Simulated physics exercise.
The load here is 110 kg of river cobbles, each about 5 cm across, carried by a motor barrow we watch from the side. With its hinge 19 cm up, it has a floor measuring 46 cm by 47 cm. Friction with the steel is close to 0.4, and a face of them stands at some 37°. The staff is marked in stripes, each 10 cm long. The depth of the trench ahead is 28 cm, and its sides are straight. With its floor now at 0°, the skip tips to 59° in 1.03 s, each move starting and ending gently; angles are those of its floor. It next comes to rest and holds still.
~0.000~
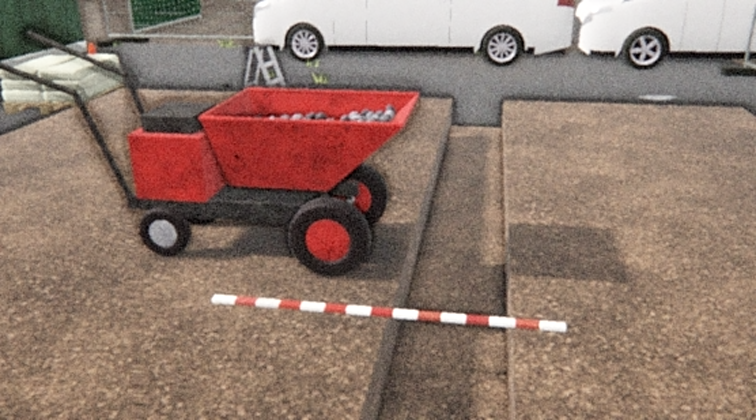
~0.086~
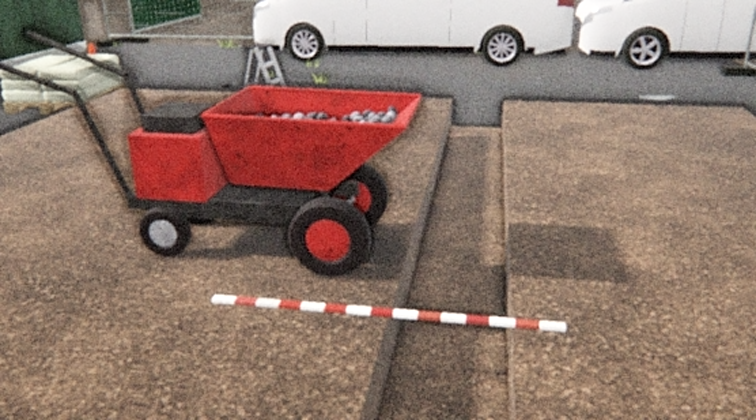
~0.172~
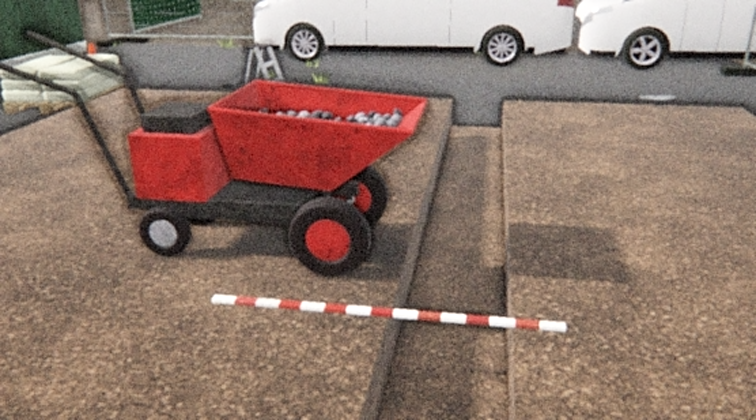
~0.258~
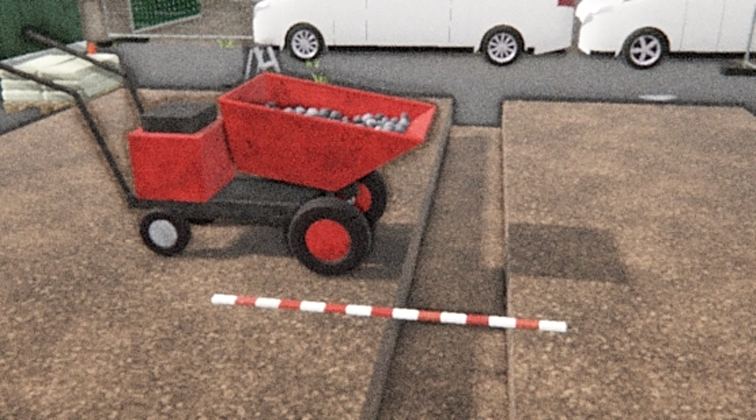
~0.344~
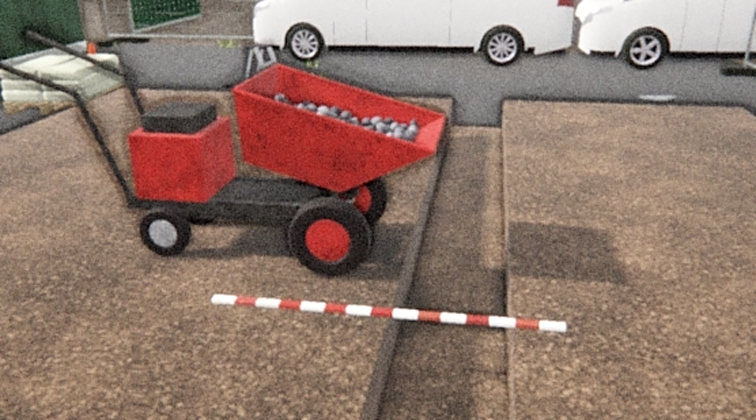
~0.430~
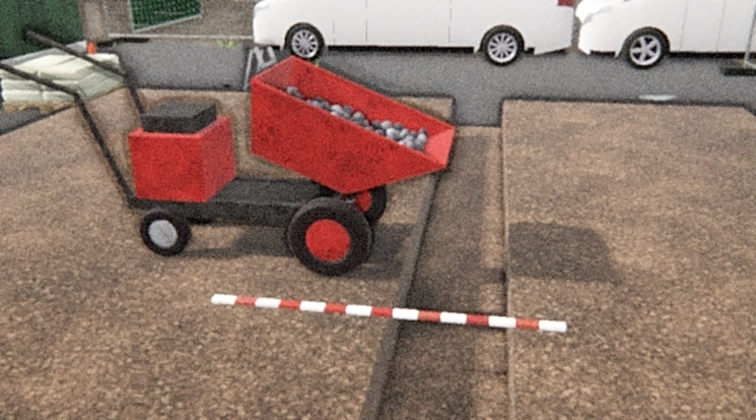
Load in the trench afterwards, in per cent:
72 %.
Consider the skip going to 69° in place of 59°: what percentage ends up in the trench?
It would be near 75 per cent.
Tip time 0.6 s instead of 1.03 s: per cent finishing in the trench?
Then roughly 60 percent.
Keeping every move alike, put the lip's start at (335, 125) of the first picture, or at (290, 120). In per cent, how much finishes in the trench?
Near 100 and near 80 percent.
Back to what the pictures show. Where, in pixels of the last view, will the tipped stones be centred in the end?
Roughly (492, 292), I'd say.
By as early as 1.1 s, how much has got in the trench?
I'd put it near 10 per cent.
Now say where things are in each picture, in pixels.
In the first picture, lip at (402, 126), floor tilted 0°, highest stones at (381, 118).
In the second picture, lip at (405, 128), floor tilted 1°, highest stones at (362, 119); the stones move at 0.2 m/s on average.
In the third picture, the skip is at 4°, its lip at (412, 133); the top of the load is at (323, 119); the stones move at 0.4 m/s on average.
In the fourth picture, lip at (422, 141), floor tilted 9°, highest stones at (290, 116); the stones move at 0.5 m/s on average.
In the fifth picture, the skip is at 15°, its lip at (434, 152); the top of the load is at (285, 107); the stones move at 0.6 m/s on average.
In the sixth picture, the skip is at 22°, its lip at (445, 166); the top of the load is at (291, 100); the stones move at 0.7 m/s on average.
After 0.8 s the floor is at 50°; 100 % in the skip; the foremost stones are at (449, 202).
After 1.1 s the floor is at 59°; 92 % in the skip, 8 % in the trench; the foremost stones are at (509, 266).
After 1.5 s the floor is at 59°; 52 % in the skip, 26 % in the trench, 22 % past the trench; the foremost stones are at (594, 260).
After 3.4 s the floor is at 59°; 0 % in the skip, 72 % in the trench, 28 % past the trench; the foremost stones are at (668, 278).
